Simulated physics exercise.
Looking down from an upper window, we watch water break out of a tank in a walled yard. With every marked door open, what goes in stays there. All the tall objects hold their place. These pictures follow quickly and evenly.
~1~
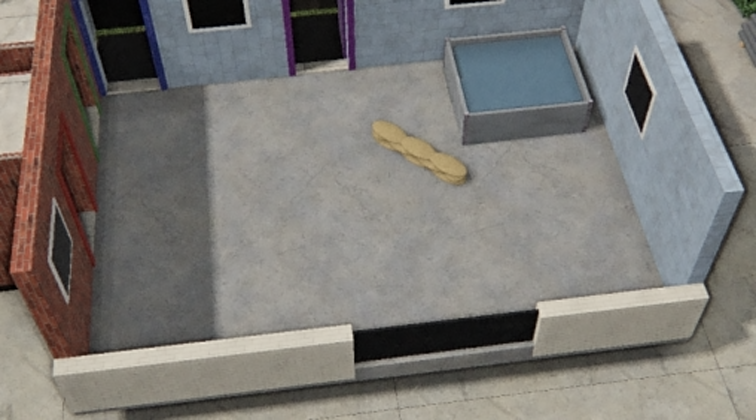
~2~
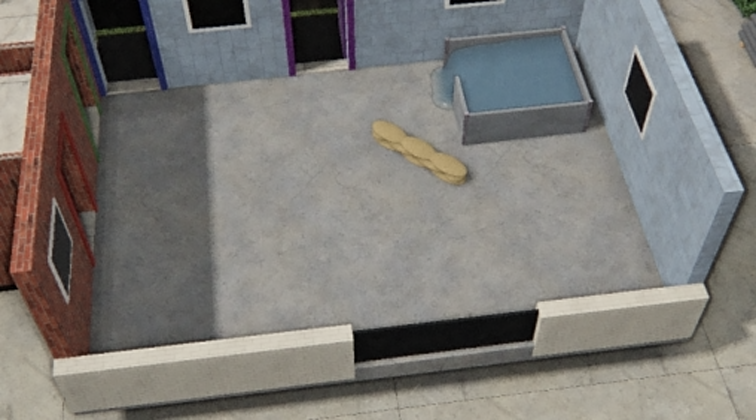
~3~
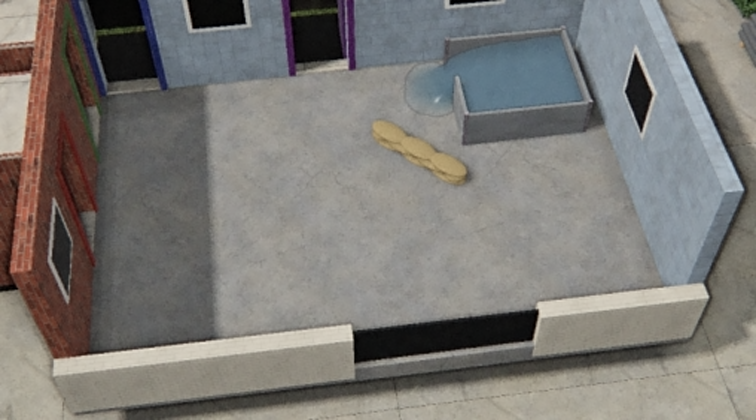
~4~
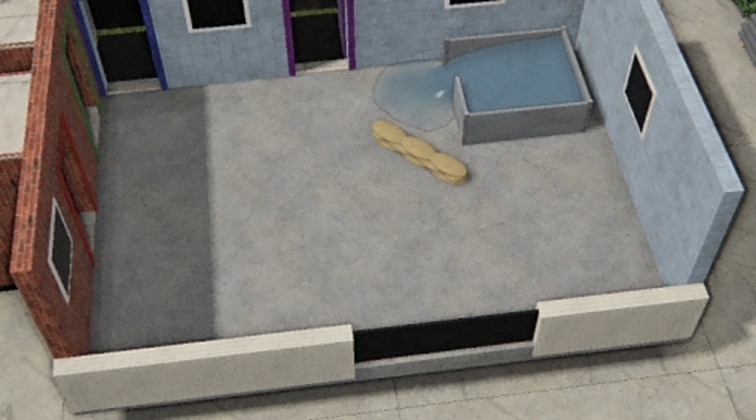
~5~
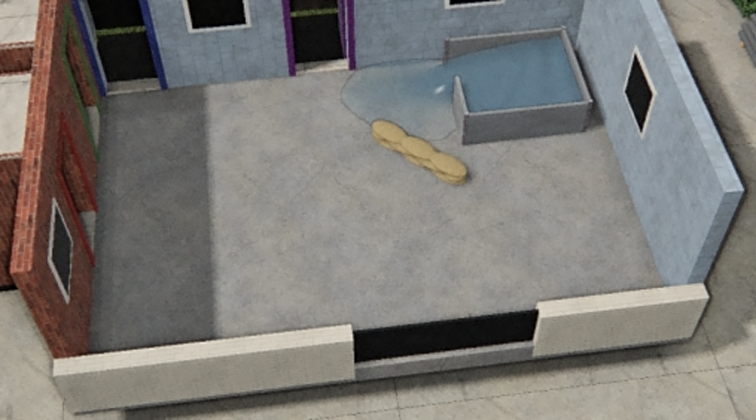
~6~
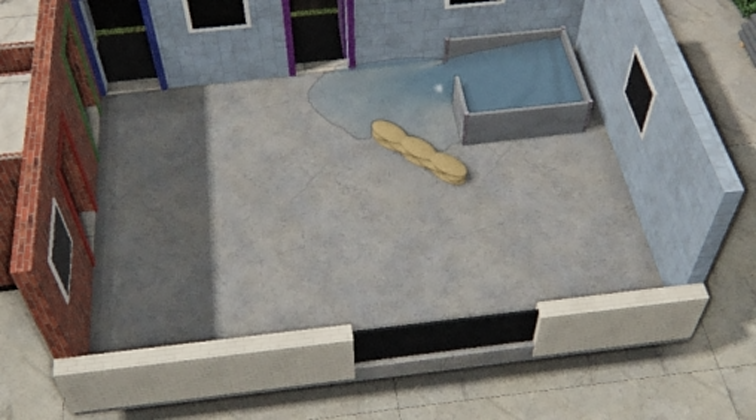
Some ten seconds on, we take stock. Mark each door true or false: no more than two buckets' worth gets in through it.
Purple door: False, red door: False, green door: True, blue door: False.
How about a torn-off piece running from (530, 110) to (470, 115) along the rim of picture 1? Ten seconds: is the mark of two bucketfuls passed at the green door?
The green door stays within the limit.
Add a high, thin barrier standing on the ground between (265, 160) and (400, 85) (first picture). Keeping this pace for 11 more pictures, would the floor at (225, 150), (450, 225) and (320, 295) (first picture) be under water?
Taking the points in turn, they are inundated, high and dry and high and dry.
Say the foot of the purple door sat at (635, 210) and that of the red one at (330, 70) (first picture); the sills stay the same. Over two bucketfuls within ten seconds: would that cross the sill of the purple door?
I'd say purple falls short.
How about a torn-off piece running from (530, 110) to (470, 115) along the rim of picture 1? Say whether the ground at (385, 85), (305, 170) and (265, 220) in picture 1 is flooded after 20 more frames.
Point by point: Swamped, untouched and untouched.
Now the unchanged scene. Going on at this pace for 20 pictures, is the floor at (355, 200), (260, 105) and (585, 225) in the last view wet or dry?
Result, in the order given: Not wetted / wetted / not wetted.
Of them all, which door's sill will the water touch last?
My answer: The one in red.
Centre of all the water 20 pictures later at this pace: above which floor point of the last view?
It is near (356, 122).
A moment on, water covers 15 % of the floor; the purple door under two buckets in, the red door not reached, the green door not reached, the blue door not reached.
Next, water covers 30 % of the floor; the purple door under two buckets in, the red door not reached, the green door not reached, the blue door wet at the sill, nothing in.
Then, water covers 40 % of the floor; the purple door over two buckets in, the red door under two buckets in, the green door wet at the sill, nothing in, the blue door under two buckets in.
Later, water covers 50 % of the floor; the purple door over two buckets in, the red door over two buckets in, the green door wet at the sill, nothing in, the blue door over two buckets in.
In the end, water covers 70 % of the floor; the purple door over two buckets in, the red door over two buckets in, the green door wet at the sill, nothing in, the blue door far over two buckets in.
